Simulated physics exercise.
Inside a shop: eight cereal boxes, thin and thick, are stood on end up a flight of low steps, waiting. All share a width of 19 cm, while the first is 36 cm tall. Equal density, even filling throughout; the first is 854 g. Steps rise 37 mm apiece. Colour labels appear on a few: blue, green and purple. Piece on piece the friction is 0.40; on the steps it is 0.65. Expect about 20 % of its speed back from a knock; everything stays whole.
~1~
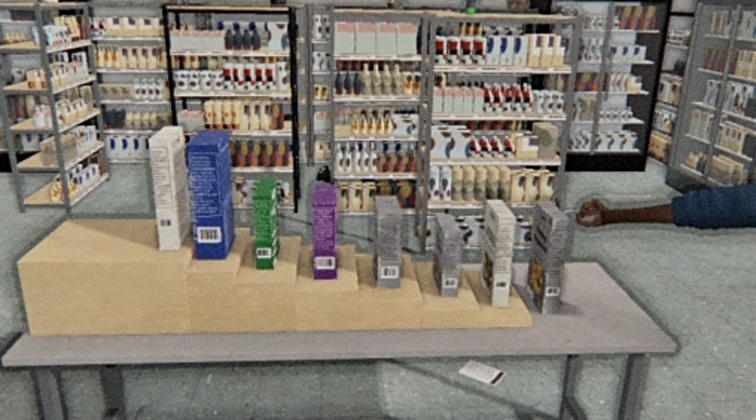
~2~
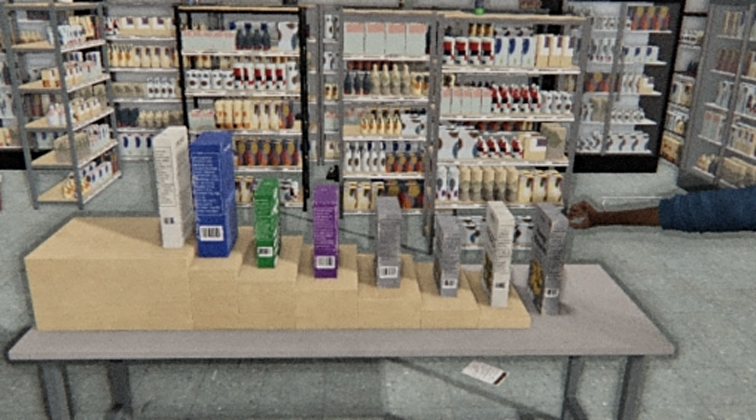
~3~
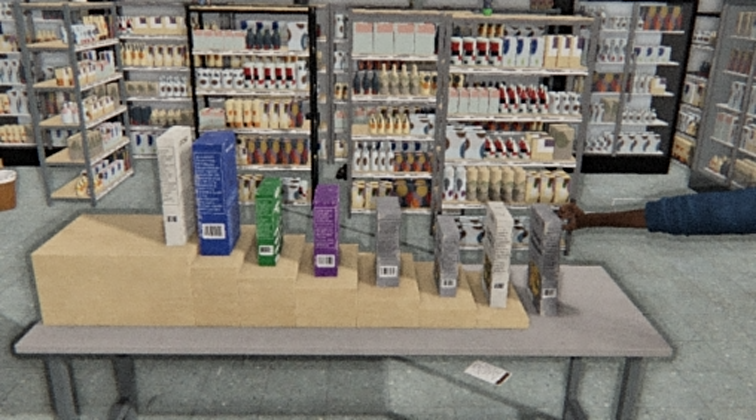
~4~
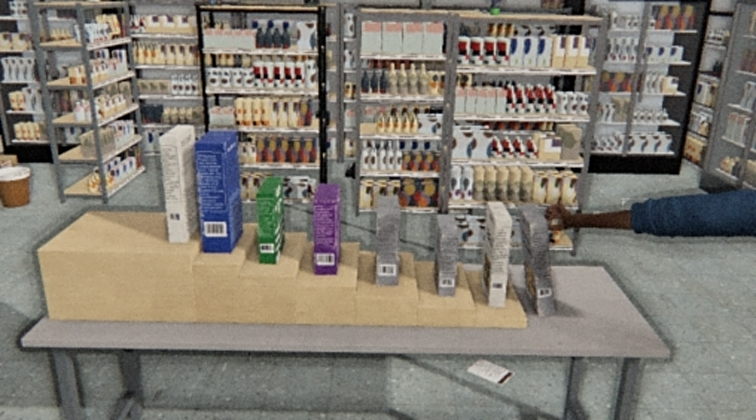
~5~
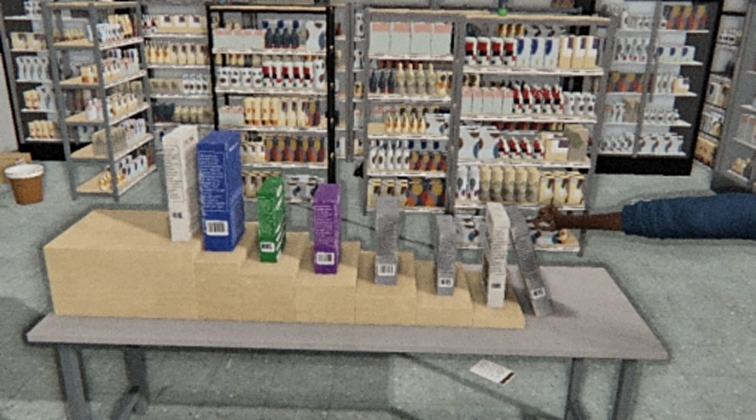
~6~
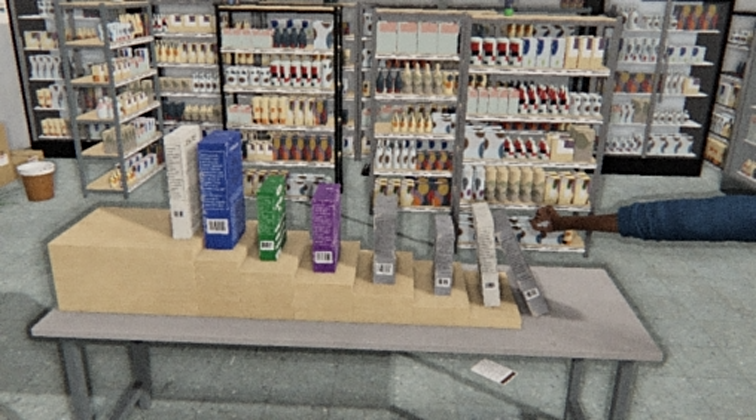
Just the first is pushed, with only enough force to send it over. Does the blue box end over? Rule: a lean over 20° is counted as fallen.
It weathers it.
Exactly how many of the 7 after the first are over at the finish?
5.
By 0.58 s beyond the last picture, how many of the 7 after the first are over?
Count at that time: 3.
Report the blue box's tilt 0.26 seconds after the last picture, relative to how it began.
Rotation: Approx. 0°.
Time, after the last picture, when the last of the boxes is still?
Near 1.0 s.
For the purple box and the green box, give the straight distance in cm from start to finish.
Well, the purple finishes 10 cm from where it began, while the green finishes 10 cm from its start.
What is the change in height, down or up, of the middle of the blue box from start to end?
0 centimetres lower, roughly.
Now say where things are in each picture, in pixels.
In the first frame (we follow the side turned to the camera; the camera moves round a little), finger (581, 218) 6 cm from the first box; blue box (207, 205); purple box (325, 242); green box (263, 234); no other piece has moved.
In the second frame, finger (569, 220) 23 mm from the first box; blue box (209, 204).
In the third frame, finger pushing; blue box (211, 202); no other piece has moved.
In the fourth frame, finger pushing; blue box (213, 201); no other piece has moved.
In the fifth frame, finger (539, 222) stopped; blue box (215, 200); no other piece has moved.
In the sixth frame, finger (536, 223) stopped; blue box (215, 198); purple box (324, 238); green box (266, 228); steepest lean 9°, the box at (489, 265); one has shifted.
Then, 0.26 s on from the sixth picture, 1 of the 7 other boxes over; blue box unmoved.
Then, 0.58 s on from the sixth picture, 3 of the 7 other boxes over; blue box unmoved; purple box tipped 9°.
Finally, 5 of the 7 other boxes over; blue box tipped 4°; purple box tipped 45°; green box tipped 24°. Two left standing. Seen by the last camera, middles, blue box near (219, 189), purple box near (297, 229).
